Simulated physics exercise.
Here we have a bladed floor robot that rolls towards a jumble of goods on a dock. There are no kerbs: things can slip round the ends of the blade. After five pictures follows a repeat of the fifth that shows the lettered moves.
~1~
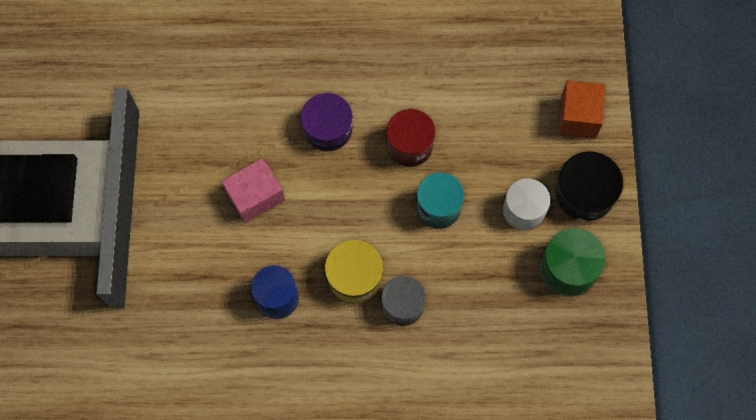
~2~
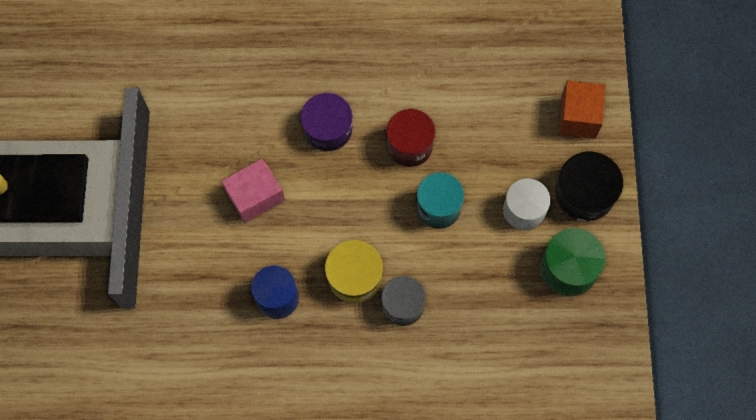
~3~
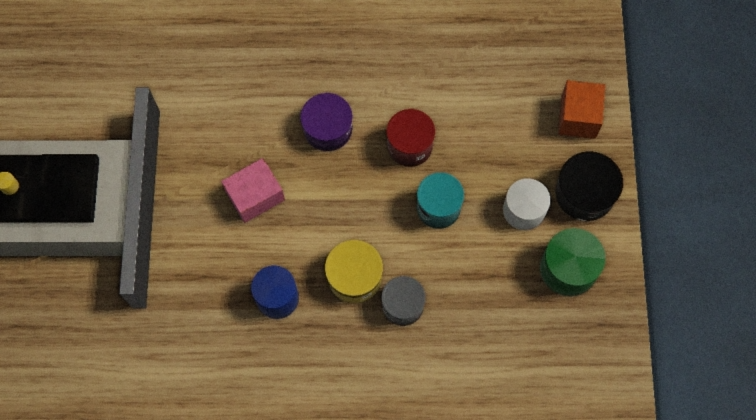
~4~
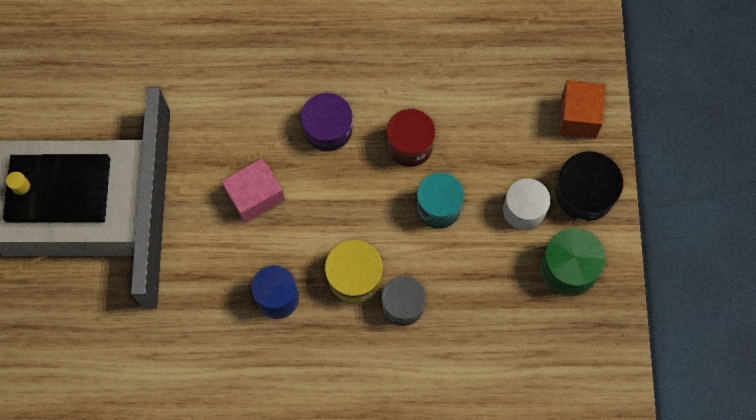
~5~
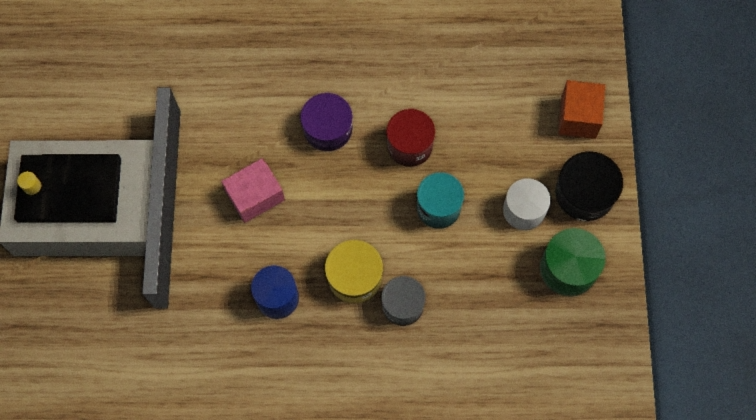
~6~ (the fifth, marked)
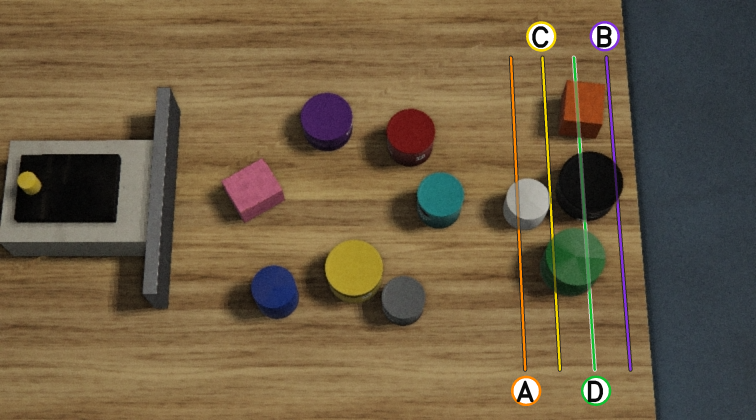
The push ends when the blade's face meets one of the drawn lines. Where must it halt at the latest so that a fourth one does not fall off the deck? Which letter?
Stop at C.
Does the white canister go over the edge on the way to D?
By then, yes.
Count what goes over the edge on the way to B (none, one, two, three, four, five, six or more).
In all, six or more.
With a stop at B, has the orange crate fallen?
Yes.
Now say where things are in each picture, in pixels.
The first frame shows orange crate (582, 109); blue canister (275, 293); white canister (526, 204).
The second frame shows robot (42, 188); turquoise pail (439, 201).
The third frame shows robot (53, 188); green canister (572, 263).
The fourth frame shows robot (65, 188); pink crate (254, 191).
The fifth frame shows robot (76, 188); purple pail (328, 123); grey pail (403, 301); orange crate (582, 109).
On the marked copy, A at (518, 206); B at (618, 206); C at (551, 206); D at (584, 206).
Following C. Soon after the start, robot (217, 187); blue canister (328, 297); purple pail (336, 123).
Later, robot (360, 187); black pail (605, 184); white canister (561, 211).
In the end, robot (471, 186); white canister over the edge; black pail over the edge; two fallen.
As for the rest, A is within the limit but short; B drops nine; D drops five.
